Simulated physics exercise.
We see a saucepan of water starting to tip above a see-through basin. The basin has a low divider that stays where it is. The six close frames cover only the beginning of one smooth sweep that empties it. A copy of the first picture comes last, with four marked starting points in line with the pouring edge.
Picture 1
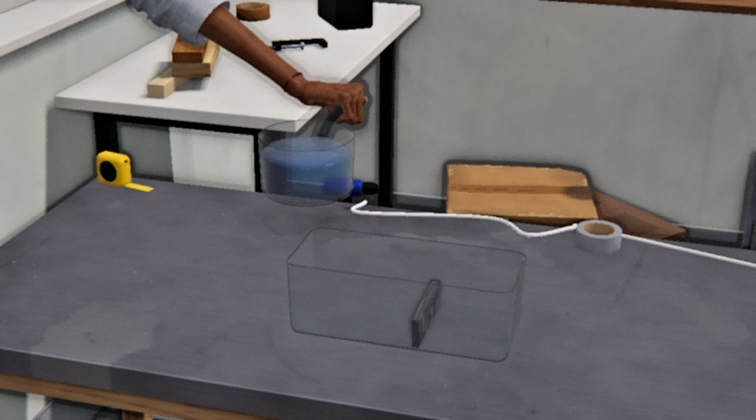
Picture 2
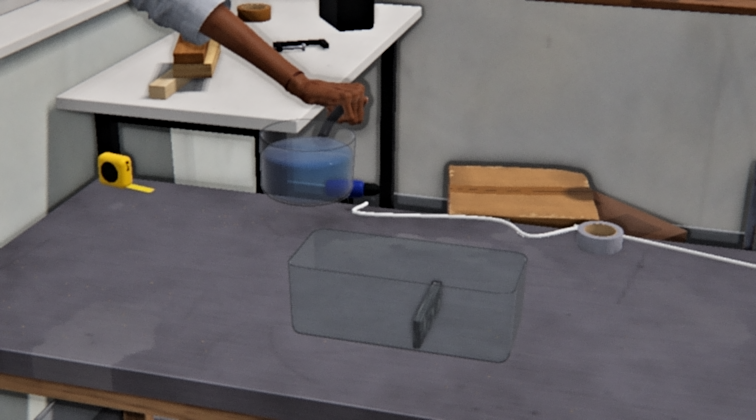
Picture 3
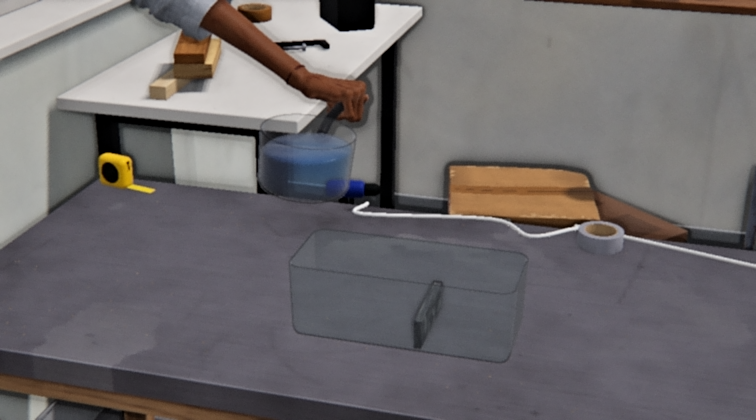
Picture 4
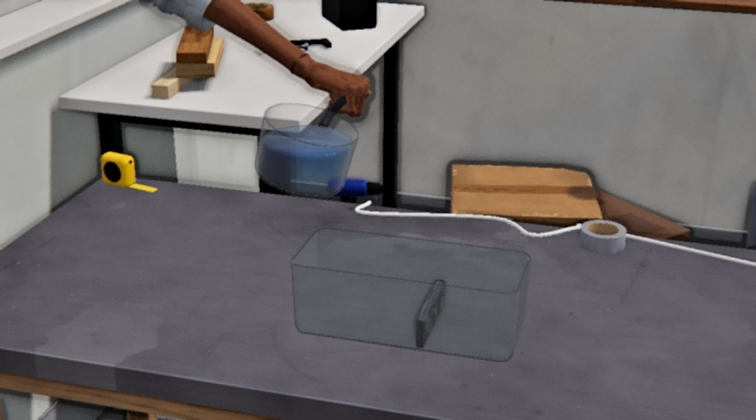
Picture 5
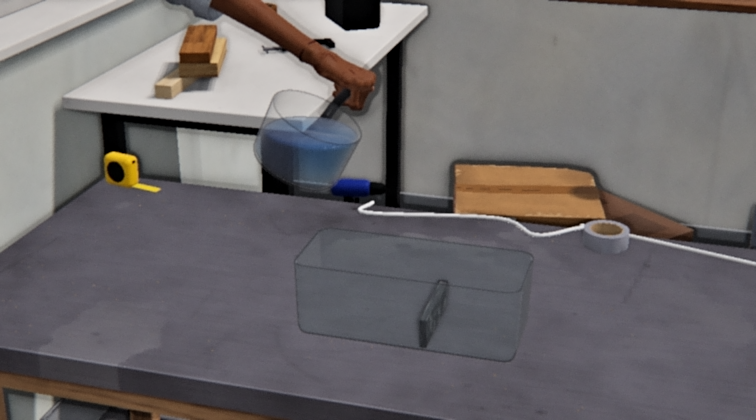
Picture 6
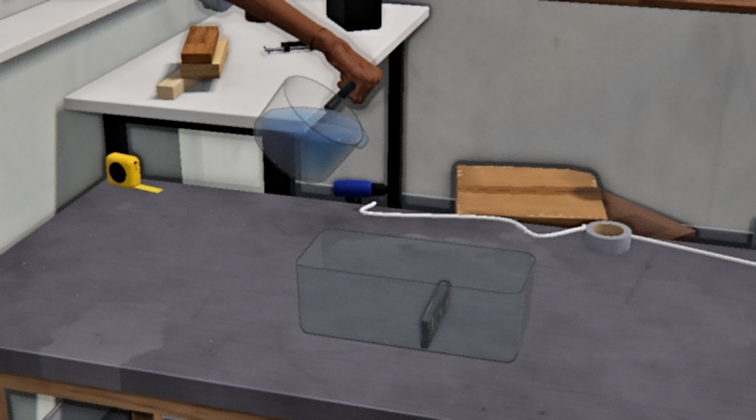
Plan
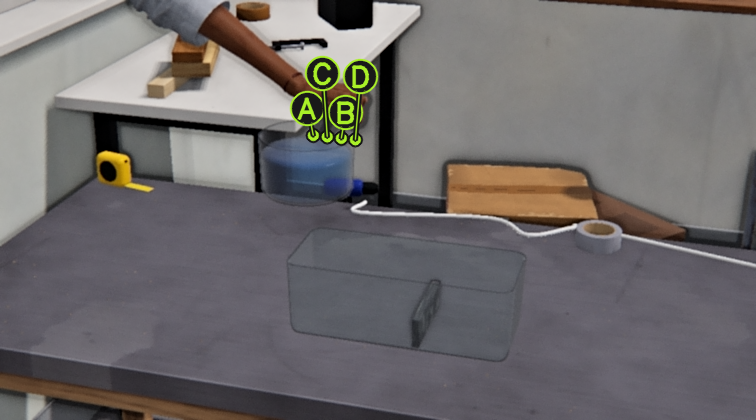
At first, a hand holds a see-through saucepan of blue water upright above a grey workbench, behind a clear basin with a small dark wall inside. The hand then tips the pan steadily to the right, and the water reaches its lowered lip, while the basin stays empty.
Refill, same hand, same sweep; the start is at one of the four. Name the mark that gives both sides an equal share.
The best place is B.
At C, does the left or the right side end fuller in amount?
More ends on the left.
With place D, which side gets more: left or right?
The right side.
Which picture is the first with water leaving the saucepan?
Picture 6.
On the marked copy, A at (313, 135); B at (341, 138); C at (327, 136); D at (355, 139).
Choosing A, about 90 % ends left of the wall and 5 % right of it; 5 % is lost outside.
Choosing B, about 50 % ends left of the wall and 48 % right of it.
Choosing C, about 79 % ends left of the wall and 18 % right of it; 3 % is lost outside.
Choosing D, about 20 % ends left of the wall and 79 % right of it.
